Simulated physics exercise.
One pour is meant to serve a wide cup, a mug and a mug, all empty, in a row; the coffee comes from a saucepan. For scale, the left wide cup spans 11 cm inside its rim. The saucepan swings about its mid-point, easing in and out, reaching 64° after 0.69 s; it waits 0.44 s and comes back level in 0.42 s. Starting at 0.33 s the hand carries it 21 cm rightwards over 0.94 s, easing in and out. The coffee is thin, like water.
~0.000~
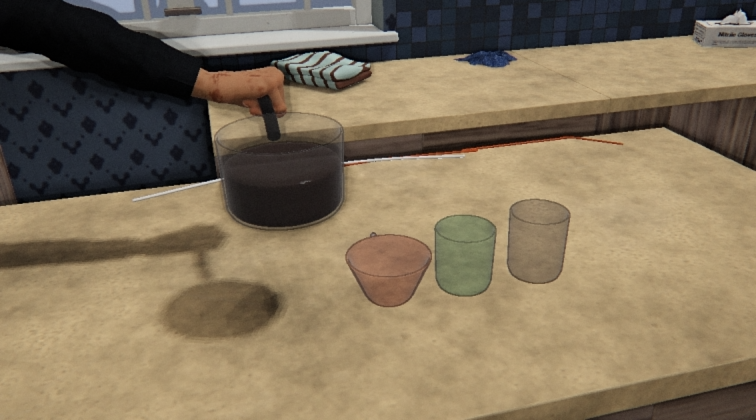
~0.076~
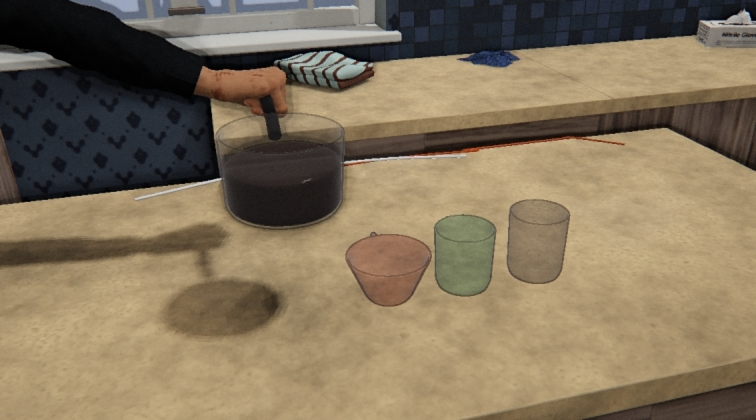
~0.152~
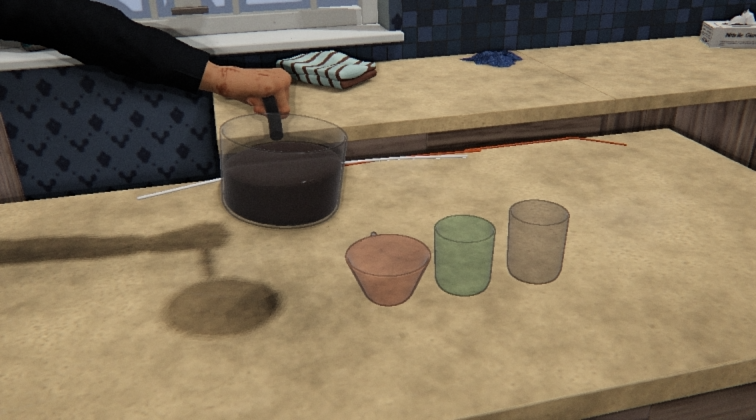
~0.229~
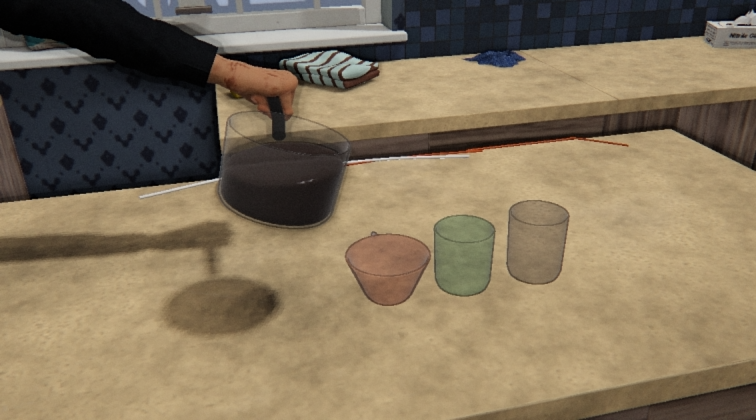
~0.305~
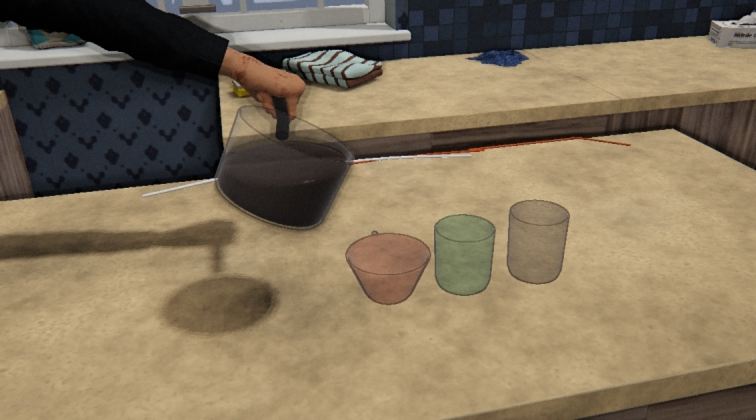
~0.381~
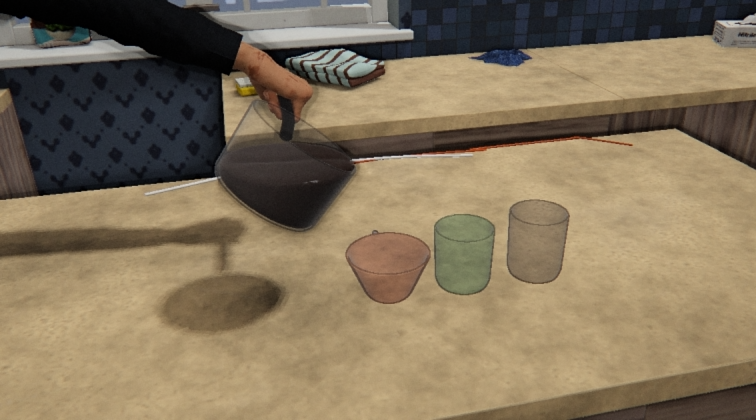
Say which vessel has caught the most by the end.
The right one.
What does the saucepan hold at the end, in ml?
Close to 240 ml.
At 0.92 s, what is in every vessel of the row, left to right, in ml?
About 30 ml left, 90 ml middle, 0 ml right.
Then, 0.69 s in, the tilt is 64° and from the left they hold 35 ml, 0 ml, 0 ml, the saucepan 575 ml, and 0 ml is on the worktop.
Then, 0.92 s in, the tilt is 64° and from the left they hold 25 ml, 85 ml, 0 ml, the saucepan 370 ml, and 80 ml is on the worktop.
Then, 1.16 s in, the tilt is 63° and from the left they hold 25 ml, 100 ml, 85 ml, the saucepan 260 ml, and 245 ml is on the worktop.
Then, 1.42 s in, the tilt is 13° and from the left they hold 25 ml, 100 ml, 150 ml, the saucepan 240 ml, and 250 ml is on the worktop.
Finally, from the left they hold 25 ml, 100 ml, 150 ml, the saucepan 240 ml, and 250 ml is on the worktop.
